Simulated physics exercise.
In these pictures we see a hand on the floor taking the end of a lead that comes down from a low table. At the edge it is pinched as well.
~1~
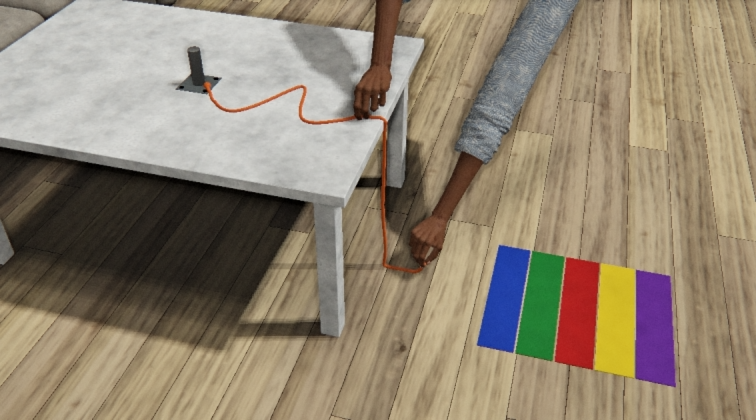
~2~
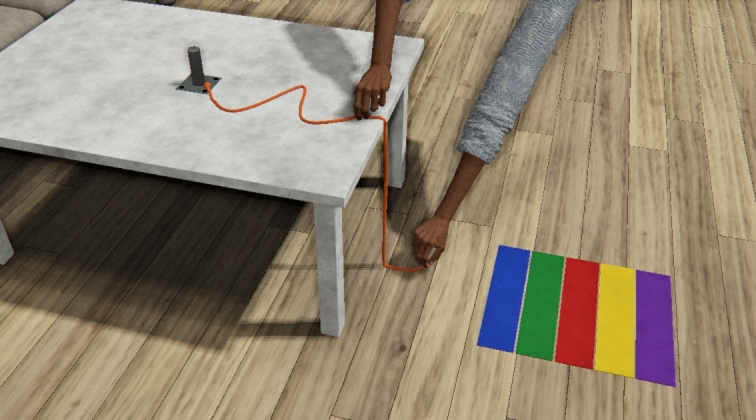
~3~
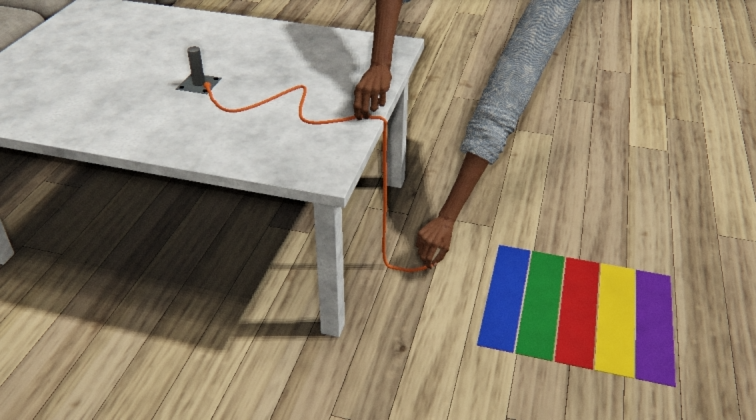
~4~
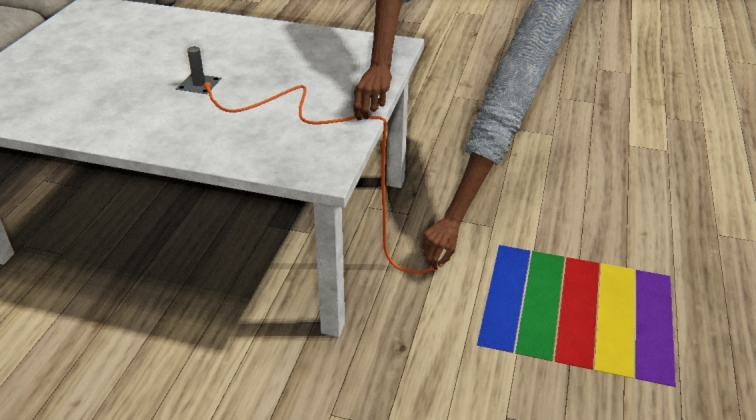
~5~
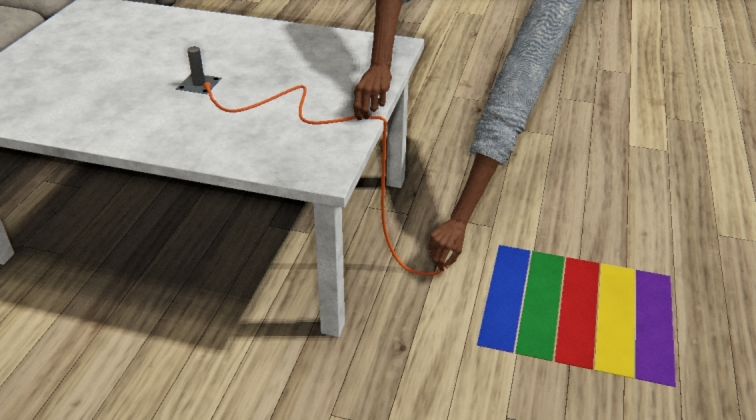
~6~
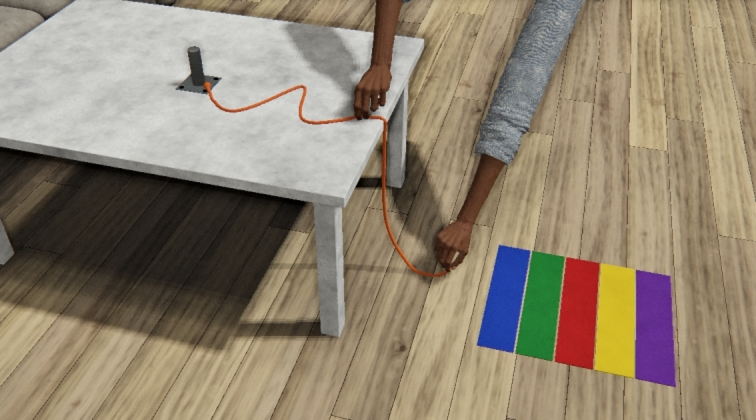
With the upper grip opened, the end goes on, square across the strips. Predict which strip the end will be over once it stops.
I would say the purple strip.
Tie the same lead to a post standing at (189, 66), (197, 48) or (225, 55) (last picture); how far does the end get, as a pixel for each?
In order, it comes out close to (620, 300), (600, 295) and (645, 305).
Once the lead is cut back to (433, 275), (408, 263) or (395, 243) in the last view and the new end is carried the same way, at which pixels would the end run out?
In order, roughly (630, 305), (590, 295) and (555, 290).
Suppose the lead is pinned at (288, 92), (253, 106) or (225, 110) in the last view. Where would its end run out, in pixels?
About (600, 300), (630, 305) and (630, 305).
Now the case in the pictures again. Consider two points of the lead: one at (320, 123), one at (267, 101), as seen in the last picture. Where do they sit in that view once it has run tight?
I'd put the first at about (417, 143) and the other at about (300, 101).
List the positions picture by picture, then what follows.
End (425, 264); blue (499, 329); green (537, 336); red (575, 344); yellow (615, 352); purple (655, 361), in the first picture.
End (428, 264); lead through (215, 102) (282, 94) (301, 117) (380, 119) (386, 188) (384, 249), in the second picture.
End (431, 265), in the third picture.
End (437, 266); lead through (215, 102) (282, 94) (301, 117) (380, 119) (383, 188) (385, 249), in the fourth picture.
End (444, 267), in the fifth picture.
End (450, 269); lead through (215, 102) (282, 94) (301, 117) (380, 119) (384, 188) (398, 249), in the sixth picture.
Soon after, end near (595, 296); over red.
After that, end near (637, 304); over yellow.
At the stop, end near (660, 309); over purple. It halts on the purple strip.
